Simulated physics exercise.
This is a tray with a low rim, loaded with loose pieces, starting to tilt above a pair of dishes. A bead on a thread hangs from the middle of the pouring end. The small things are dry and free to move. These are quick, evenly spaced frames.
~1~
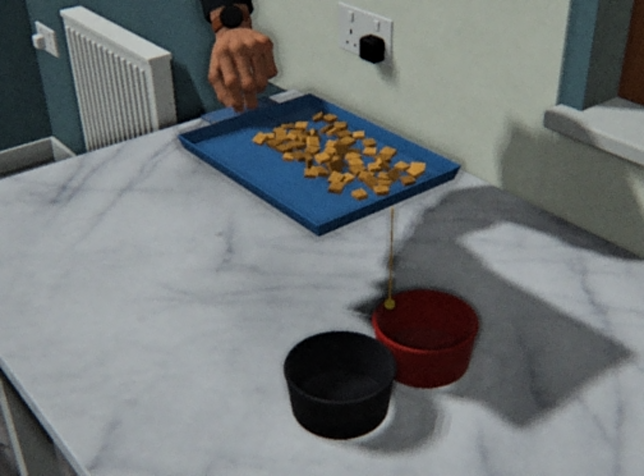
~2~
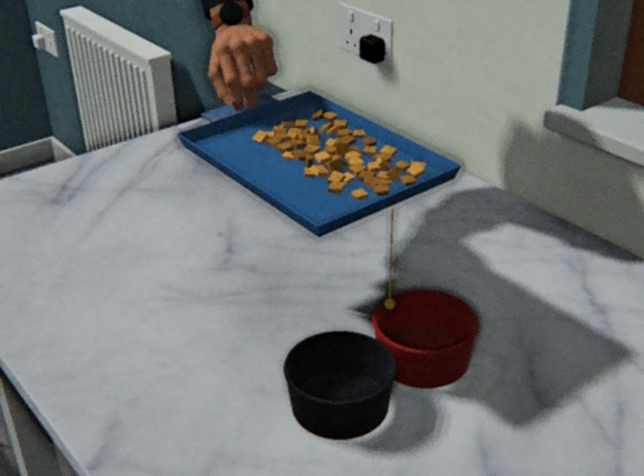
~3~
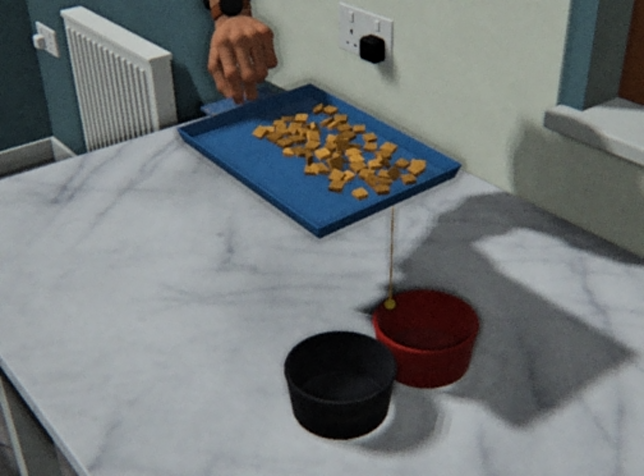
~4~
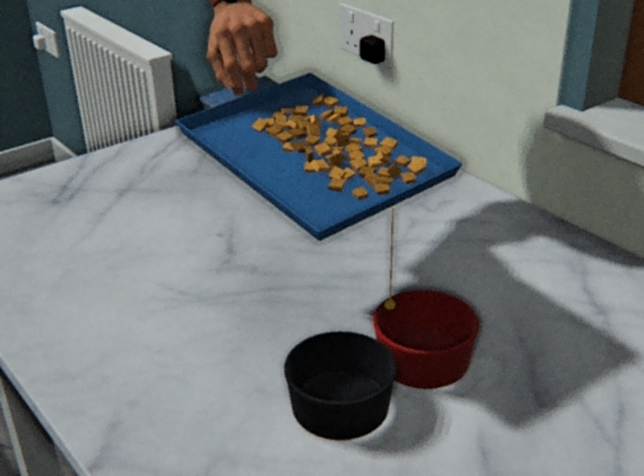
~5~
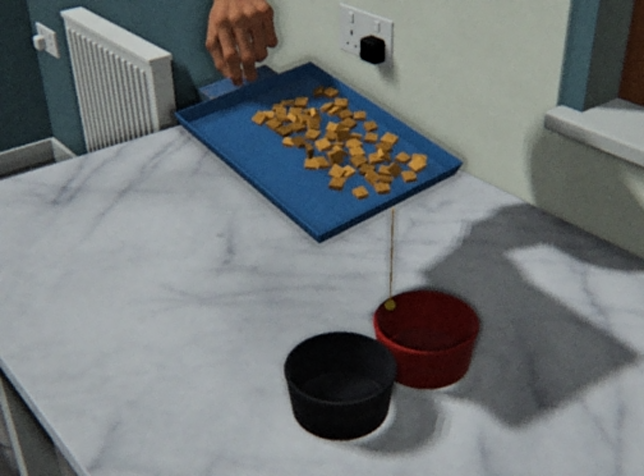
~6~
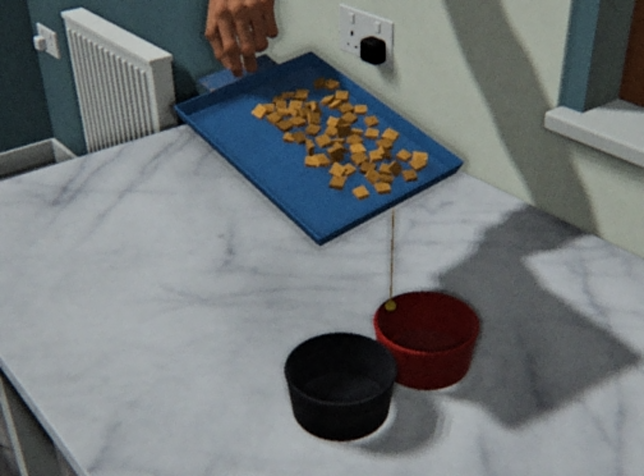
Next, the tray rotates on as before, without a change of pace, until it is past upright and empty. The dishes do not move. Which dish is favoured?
Fuller: The left-hand dish.
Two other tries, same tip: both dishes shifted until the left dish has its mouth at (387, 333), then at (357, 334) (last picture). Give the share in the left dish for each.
In turn 30 and 70 in a hundred.
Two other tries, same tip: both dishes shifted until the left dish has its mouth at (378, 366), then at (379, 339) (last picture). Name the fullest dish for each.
First left, then the left one.
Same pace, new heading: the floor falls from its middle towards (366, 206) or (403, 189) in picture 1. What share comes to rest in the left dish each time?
Near 50 % and 0 %.
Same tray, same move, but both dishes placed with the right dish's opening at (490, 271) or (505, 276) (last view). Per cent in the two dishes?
The first gives 0 %, the second 0 %.
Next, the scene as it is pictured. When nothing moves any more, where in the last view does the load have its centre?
Close to (337, 392).
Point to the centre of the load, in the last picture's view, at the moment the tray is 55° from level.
Roughly at (340, 204).
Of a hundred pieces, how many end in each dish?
The left dish has 80 per cent, the right dish has 10.
Soon after the last picture, tray tipped steeply; nearly all on the tray; a stray few in the left dish; a stray few in the air.
A little later, tray tipped right over; most on the tray; a small part in the left dish; a stray few outside both; a stray few in the air.
Later still, tray tipped past a quarter turn; most in the left dish; a small part in the right dish; a small part outside both.
At rest, tray tipped past a quarter turn; most in the left dish; a small part in the right dish; a small part outside both.
